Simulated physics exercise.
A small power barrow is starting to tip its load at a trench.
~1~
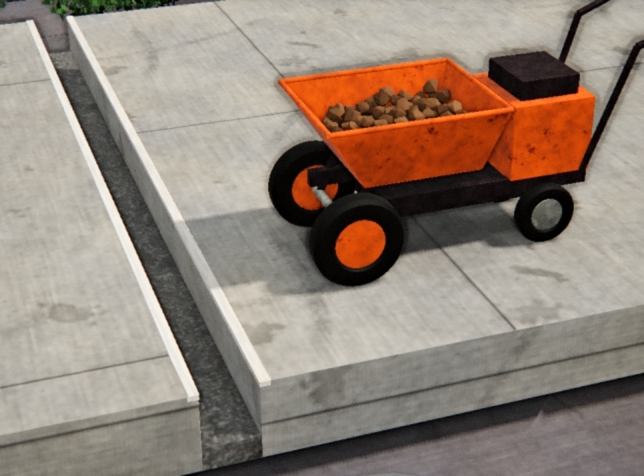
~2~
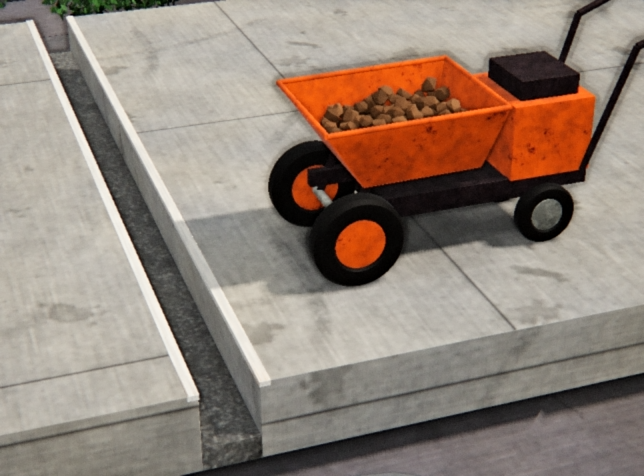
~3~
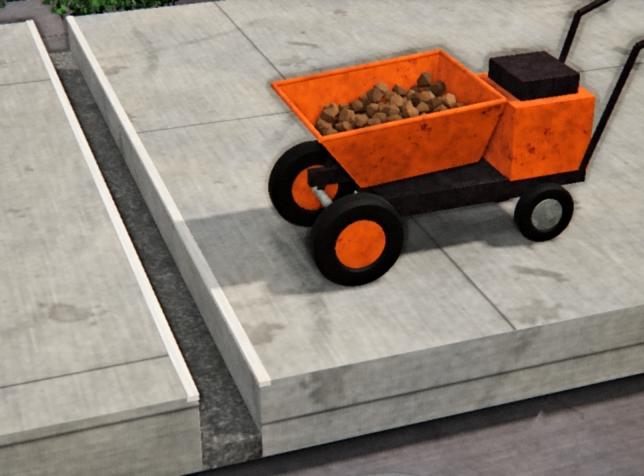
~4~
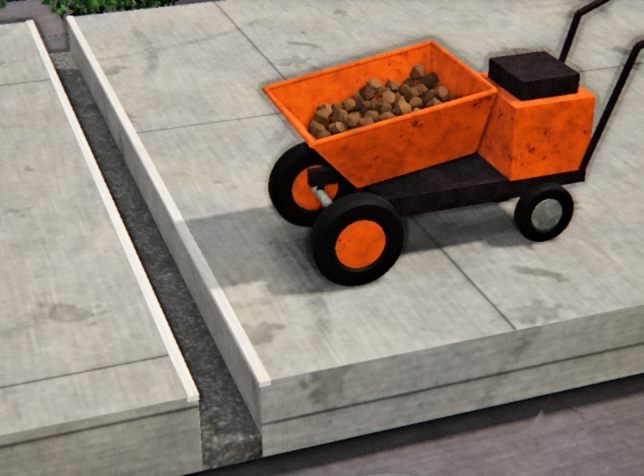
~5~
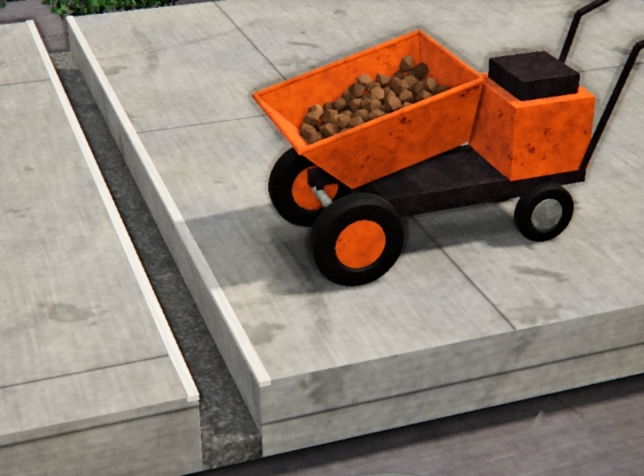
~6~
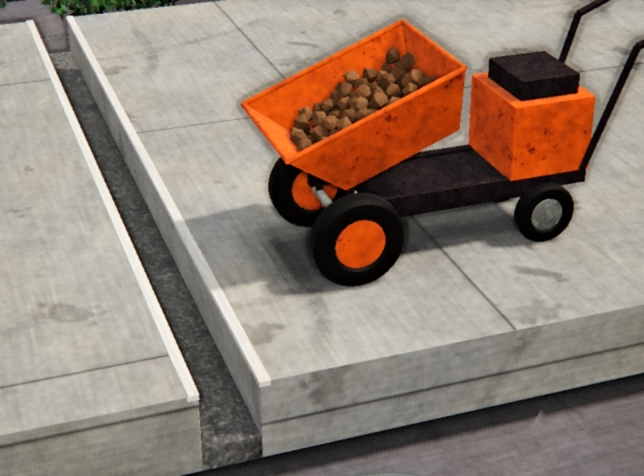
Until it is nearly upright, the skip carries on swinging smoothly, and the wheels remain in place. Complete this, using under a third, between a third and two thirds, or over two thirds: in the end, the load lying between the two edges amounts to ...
The load between the two edges amounts to over two thirds of it.
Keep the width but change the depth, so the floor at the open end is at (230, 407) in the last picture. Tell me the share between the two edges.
Around 70 percent.
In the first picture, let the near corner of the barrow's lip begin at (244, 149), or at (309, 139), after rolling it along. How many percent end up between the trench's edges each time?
You'd get around 0 in a hundred, then 80 in a hundred.
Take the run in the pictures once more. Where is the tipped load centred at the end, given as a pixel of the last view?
About (177, 311).
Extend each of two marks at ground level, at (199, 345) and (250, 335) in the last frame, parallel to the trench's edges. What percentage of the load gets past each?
30 and 100 in a hundred.
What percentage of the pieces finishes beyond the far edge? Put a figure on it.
About 0 %.
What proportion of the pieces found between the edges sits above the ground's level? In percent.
5 per cent or so.
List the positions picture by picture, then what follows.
In the first frame, lip of the skip near (329, 136), level; top of the load near (397, 116), clay clods; first edge of the trench near (241, 336); far edge near (173, 349), the trench under half as wide as the skip, and about as deep as wide.
In the second frame, lip of the skip near (327, 137), tipped barely; top of the load near (389, 115).
In the third frame, lip of the skip near (321, 140), tipped barely; top of the load near (408, 109).
In the fourth frame, lip of the skip near (312, 145), tipped a little; top of the load near (416, 104).
In the fifth frame, lip of the skip near (301, 152), tipped a little; top of the load near (406, 97).
In the sixth frame, lip of the skip near (288, 161), tipped clearly; top of the load near (393, 91); first edge of the trench near (241, 336); far edge near (173, 349).
Shortly afterwards, skip tipped steeply; the whole lot in the skip.
Next, skip tipped right over; the bulk in the skip; only a few short of the trench; a little in or heaped over the trench; only a few falling.
Some moments later, skip tipped right over; a little in the skip; a little short of the trench; the bulk in or heaped over the trench; only a few beyond it.
In the end, skip tipped right over; only a few short of the trench; all but a few in or heaped over the trench; only a few beyond it.
